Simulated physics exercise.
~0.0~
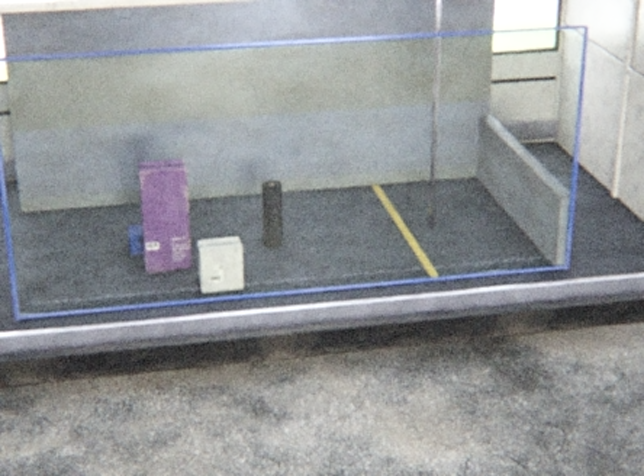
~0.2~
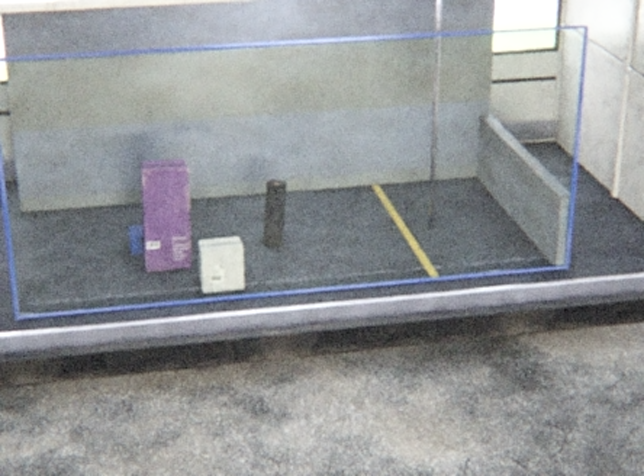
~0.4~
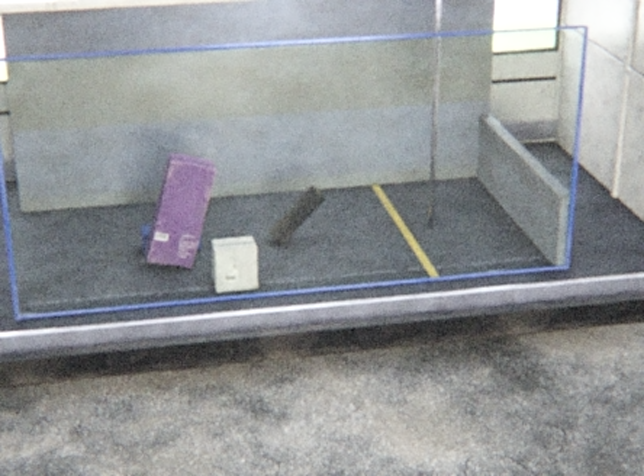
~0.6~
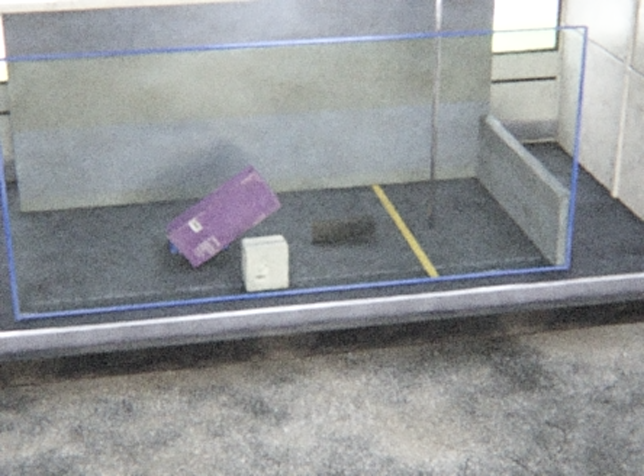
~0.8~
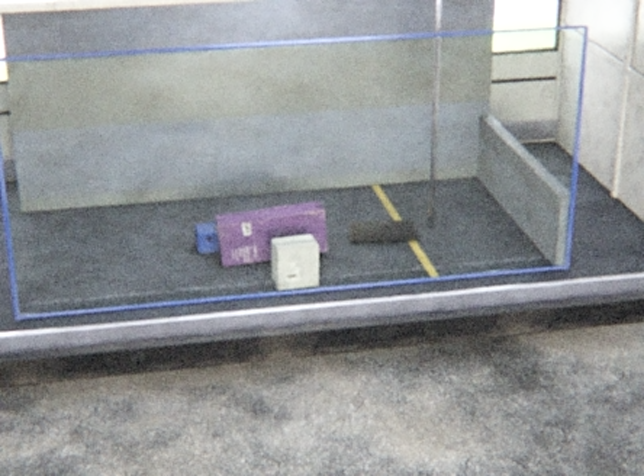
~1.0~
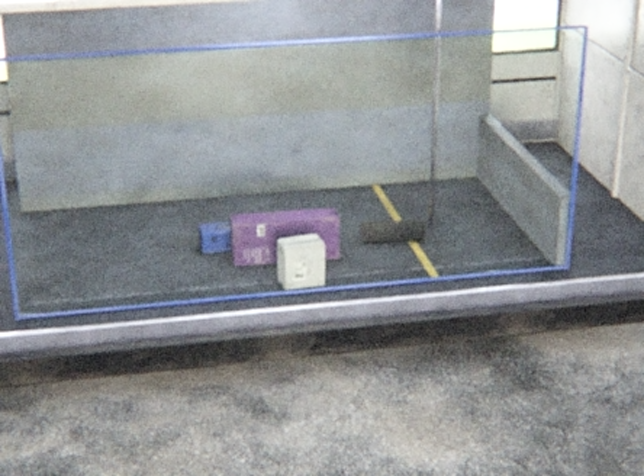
A tall purple box stands at the left of a dark floor inside a blue-outlined bay, seen from a fixed, slightly raised view through its open side. A small blue box sits partly hidden behind it, a white pack stands in front, and an upright black roll stands nearer a yellow line. The purple box and the roll lean right as the white pack slides the same way. The roll drops onto its side, then the purple box topples flat while everything shifts right. Finally the white pack stands before the fallen box, and the roll lies across the line, its middle just short.
